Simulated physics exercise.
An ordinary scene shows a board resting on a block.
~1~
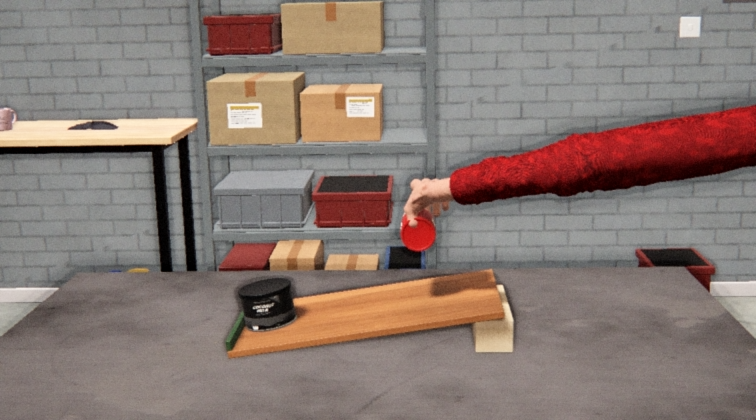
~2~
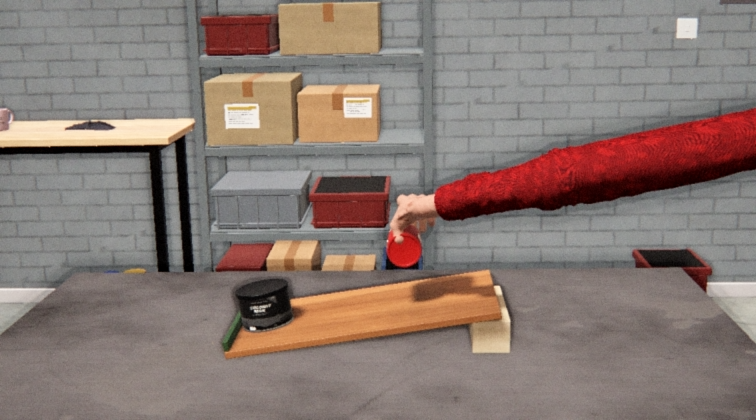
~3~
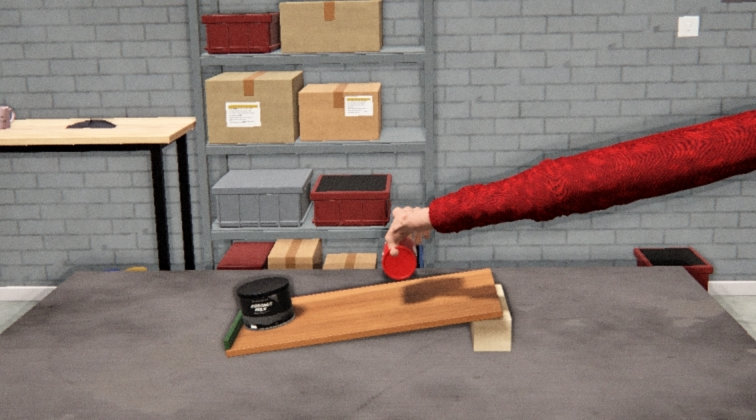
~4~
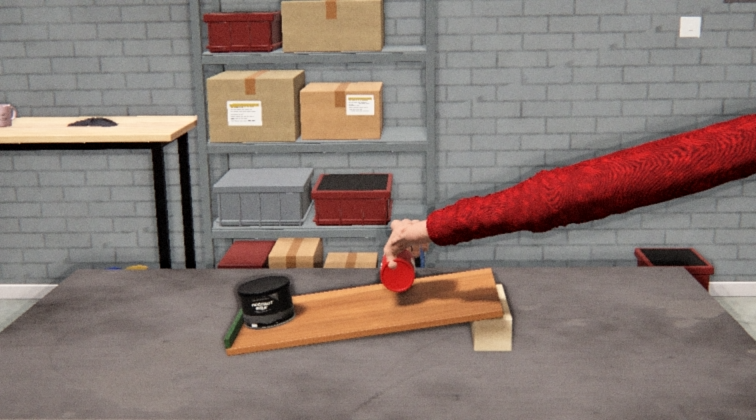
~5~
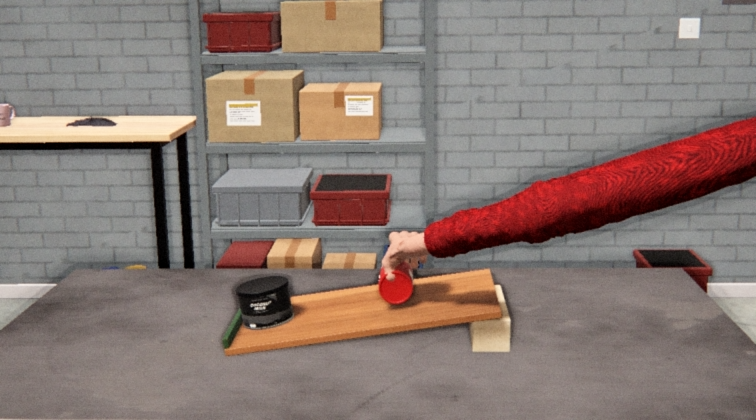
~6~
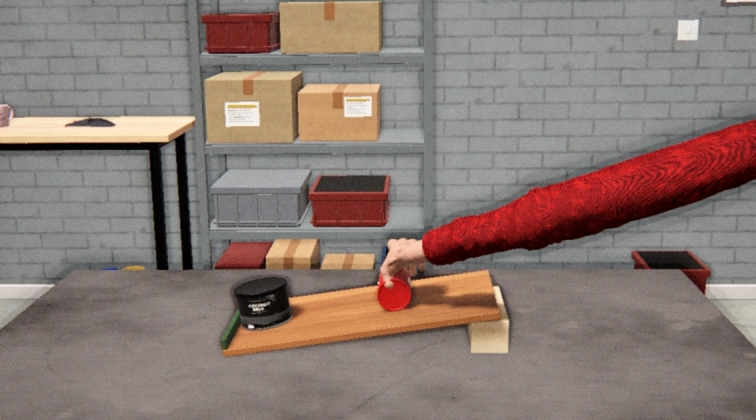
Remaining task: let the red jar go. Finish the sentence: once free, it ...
Once free, it heads down the board.
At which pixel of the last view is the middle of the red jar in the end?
It winds up at roughly (306, 300).
Then, 0.60 s on from there, red jar shifted about its own width near (344, 294).
Then, 0.80 s on from there, red jar shifted well along near (307, 299).
In the end, moved from the start, red jar; black tub unmoved. At the end, from the last picture's camera, red jar near (305, 300). The red jar slides or rolls down.
